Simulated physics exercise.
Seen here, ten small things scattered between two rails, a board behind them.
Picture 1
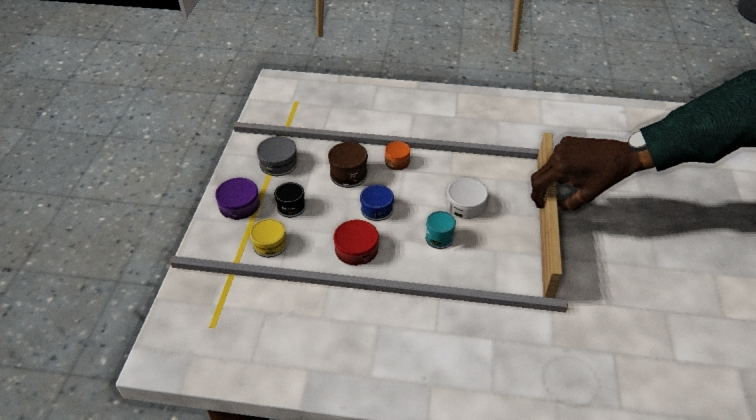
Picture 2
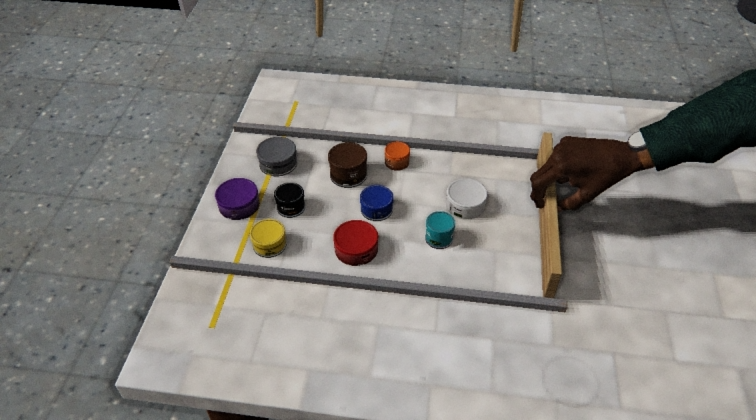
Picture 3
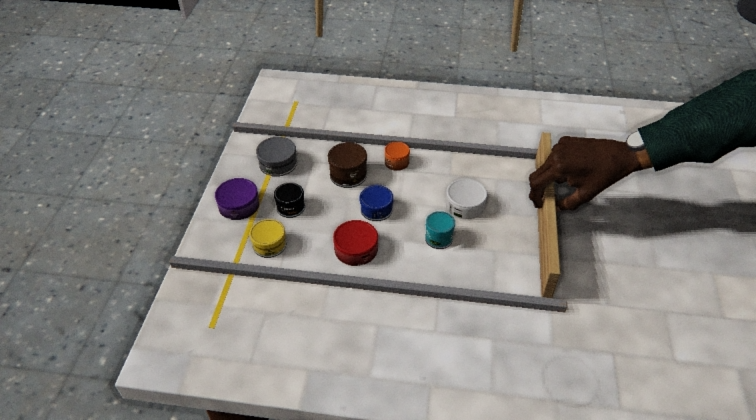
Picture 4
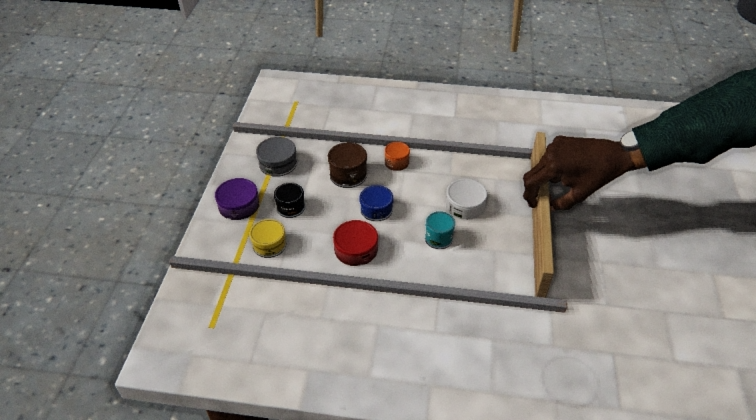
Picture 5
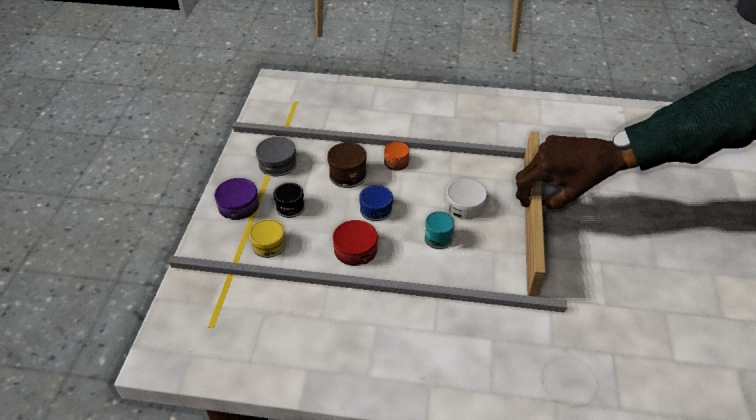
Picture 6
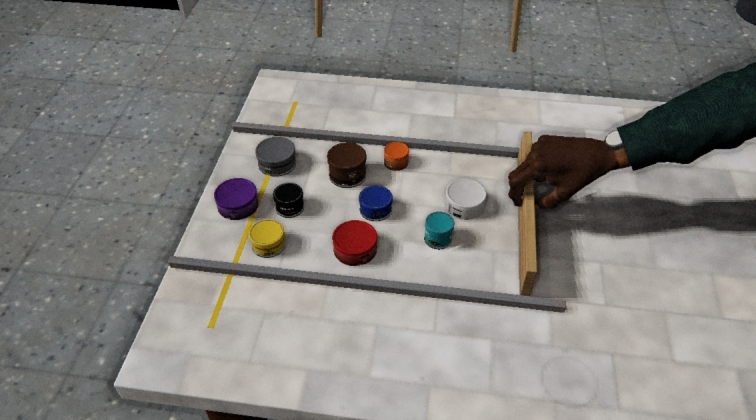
Wooden board sliding slowly left between two grey rails, pushed by a hand, with ten colourful lidded tubs sitting ahead of it.
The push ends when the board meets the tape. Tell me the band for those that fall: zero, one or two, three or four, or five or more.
Here the number that fall off is one or two.
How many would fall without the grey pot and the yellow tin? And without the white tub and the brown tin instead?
The counts: 1 and 1.
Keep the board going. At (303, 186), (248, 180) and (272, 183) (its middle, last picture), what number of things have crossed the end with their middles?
The counts: 0, 4 and 1.
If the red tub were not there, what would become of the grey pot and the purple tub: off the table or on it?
The grey pot tumbles off, the purple tub tumbles off.
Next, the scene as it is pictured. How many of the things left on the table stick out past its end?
It comes to 2.
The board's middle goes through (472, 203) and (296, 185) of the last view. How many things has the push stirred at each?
By then 1, and 10.
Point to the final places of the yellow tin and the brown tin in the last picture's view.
The yellow tin stops around (182, 234); the brown tin around (248, 151).
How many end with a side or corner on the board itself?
The number is 4.
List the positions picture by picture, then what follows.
In the first frame, purple tub (238, 199); grey pot (278, 156); yellow tin (269, 238); board (548, 210); tape (262, 196).
In the second frame, grey pot (277, 156); blue tin (377, 203).
In the third frame, yellow tin (268, 238); white tub (466, 199).
In the fourth frame, purple tub (238, 199); black tin (290, 200).
In the fifth frame, grey pot (277, 156); board (533, 209).
In the sixth frame, purple tub (237, 199); grey pot (276, 156); yellow tin (268, 238); board (526, 208); tape (260, 196).
Soon after, none off yet; purple tub at rest near (237, 199); grey pot at rest near (276, 156); yellow tin at rest near (268, 238).
After that, none off yet; purple tub displaced about its own width near (204, 194); grey pot displaced about its own width near (243, 154); yellow tin displaced about its own width near (229, 236).
In the end, the number that fall off is one or two; gone, grey pot and purple tub.
